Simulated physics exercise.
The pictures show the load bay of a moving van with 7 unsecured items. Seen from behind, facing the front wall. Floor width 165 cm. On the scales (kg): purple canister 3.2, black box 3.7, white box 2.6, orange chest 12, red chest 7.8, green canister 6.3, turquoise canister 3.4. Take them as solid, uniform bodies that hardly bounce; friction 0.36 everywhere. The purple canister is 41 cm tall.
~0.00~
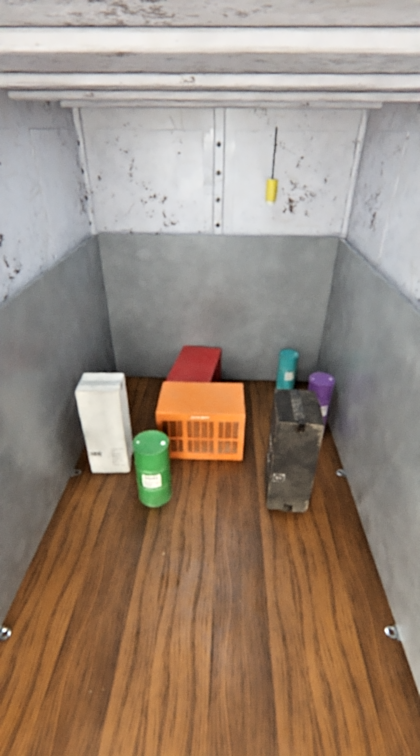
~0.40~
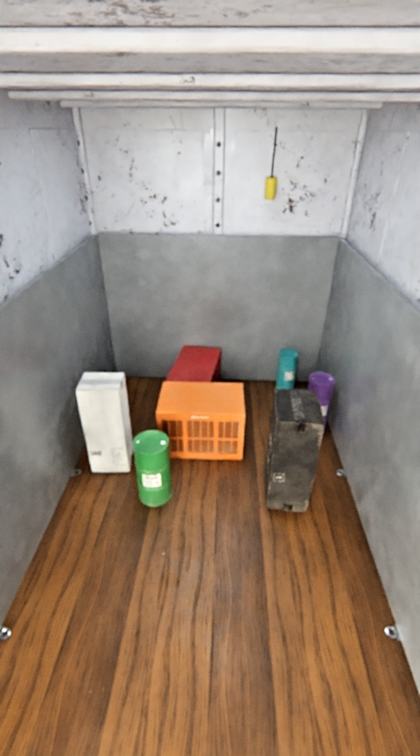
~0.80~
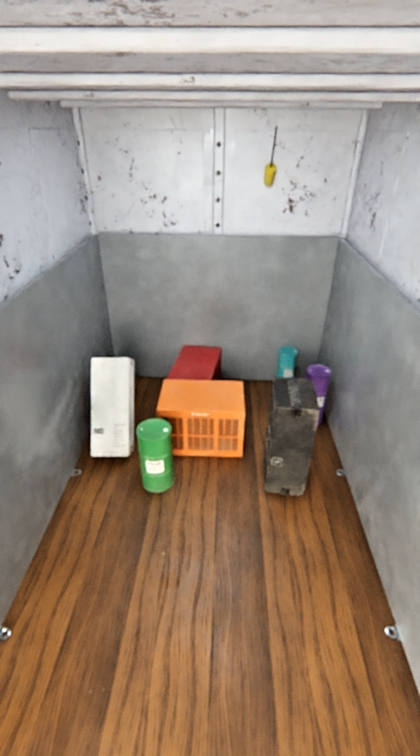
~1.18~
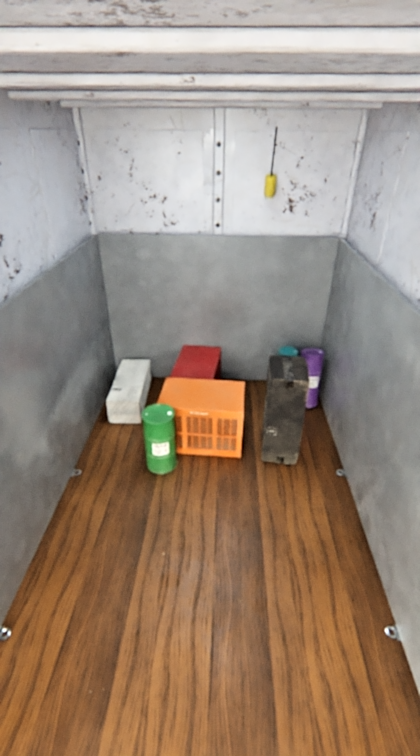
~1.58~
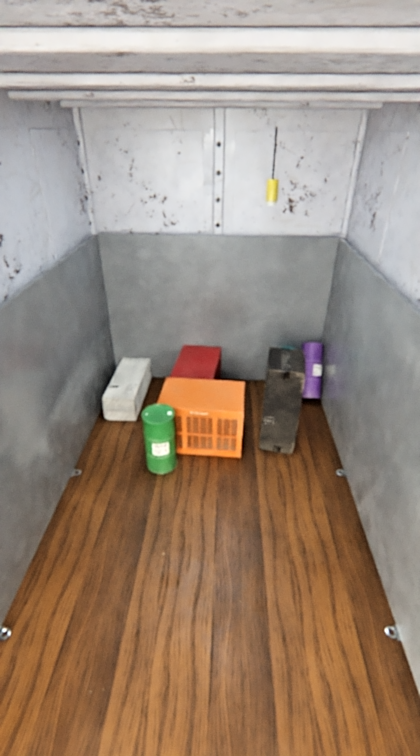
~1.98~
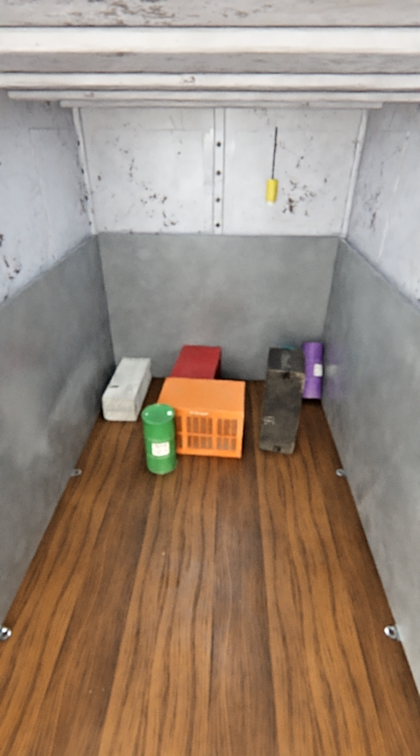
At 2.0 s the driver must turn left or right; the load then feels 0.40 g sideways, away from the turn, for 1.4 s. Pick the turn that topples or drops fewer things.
Less is lost turning left.
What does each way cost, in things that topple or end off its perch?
Turning left 2, turning right 3.
Turning left. Around 2.78 s, push 0.40 g right; purple canister at 36° to upright near (312, 371); black box shifted 48 cm near (295, 401); white box on its side.
Around 3.08 s, push 0.40 g right; purple canister at 36° to upright near (312, 371); black box shifted 52 cm near (314, 401); white box on its side.
Finally (3.9 s), on their side or leaning hard in the load bay, purple canister and white box; not toppled but over 15 cm from the start, black box, orange chest, red chest and green canister; the last one still in place (within 15 cm). In the last view, purple canister near (312, 371), black box near (320, 401).
Turning right instead, purple canister, white box and turquoise canister tipped over or off its perch, 3 of 7 in all.
